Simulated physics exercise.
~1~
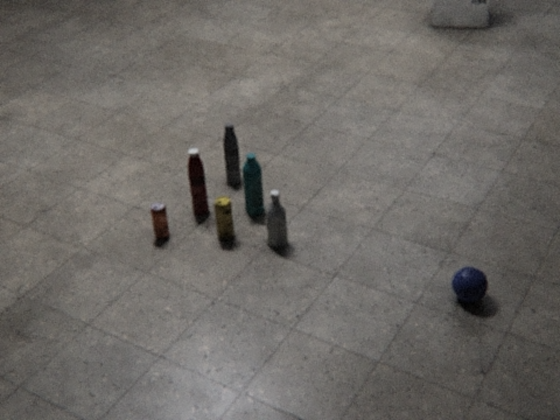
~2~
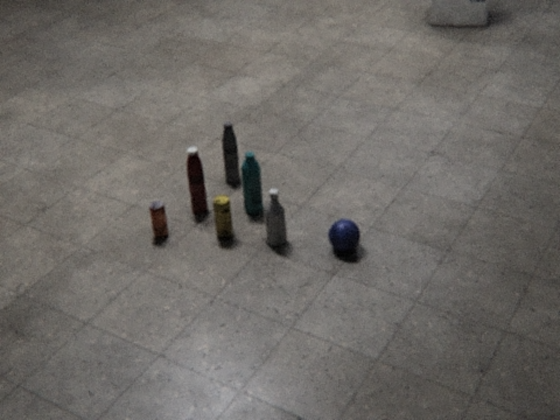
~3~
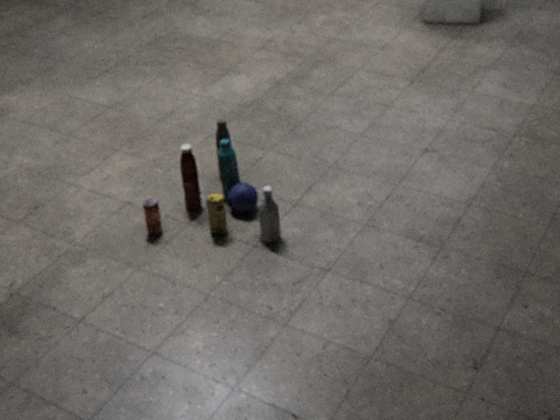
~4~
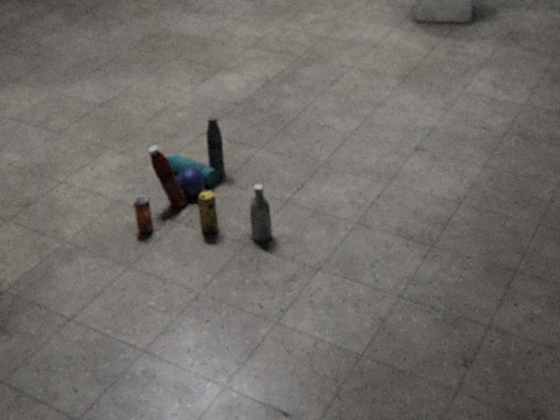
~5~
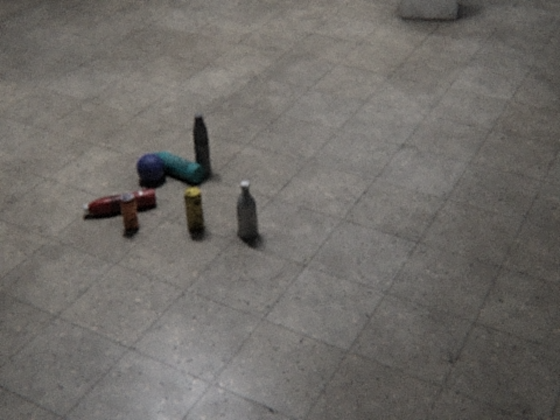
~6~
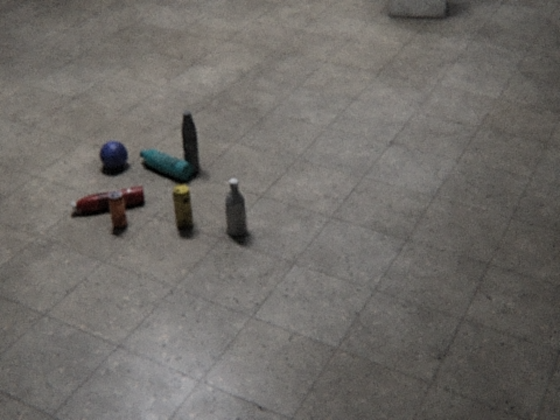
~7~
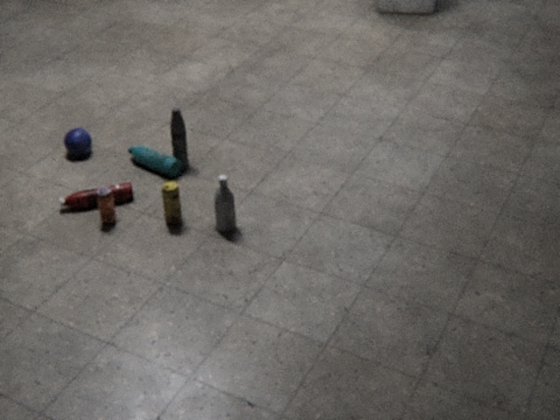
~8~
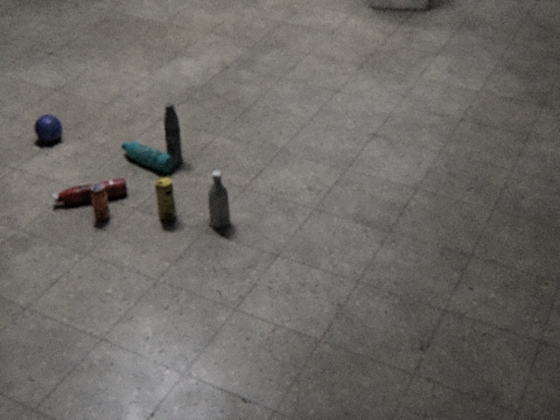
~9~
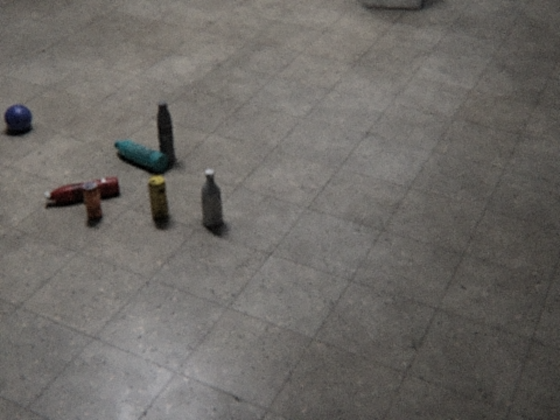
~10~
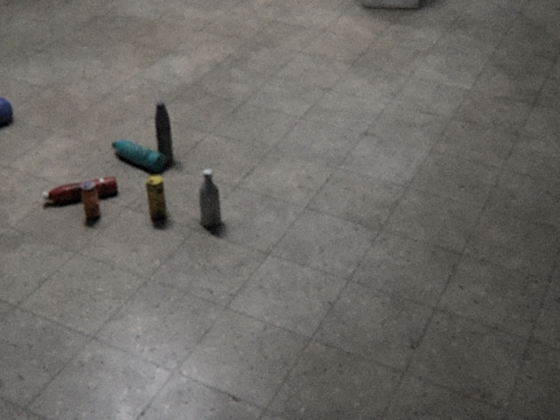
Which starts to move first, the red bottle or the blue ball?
The blue ball moves first, rolling in from the right while the red bottle is still standing in place.
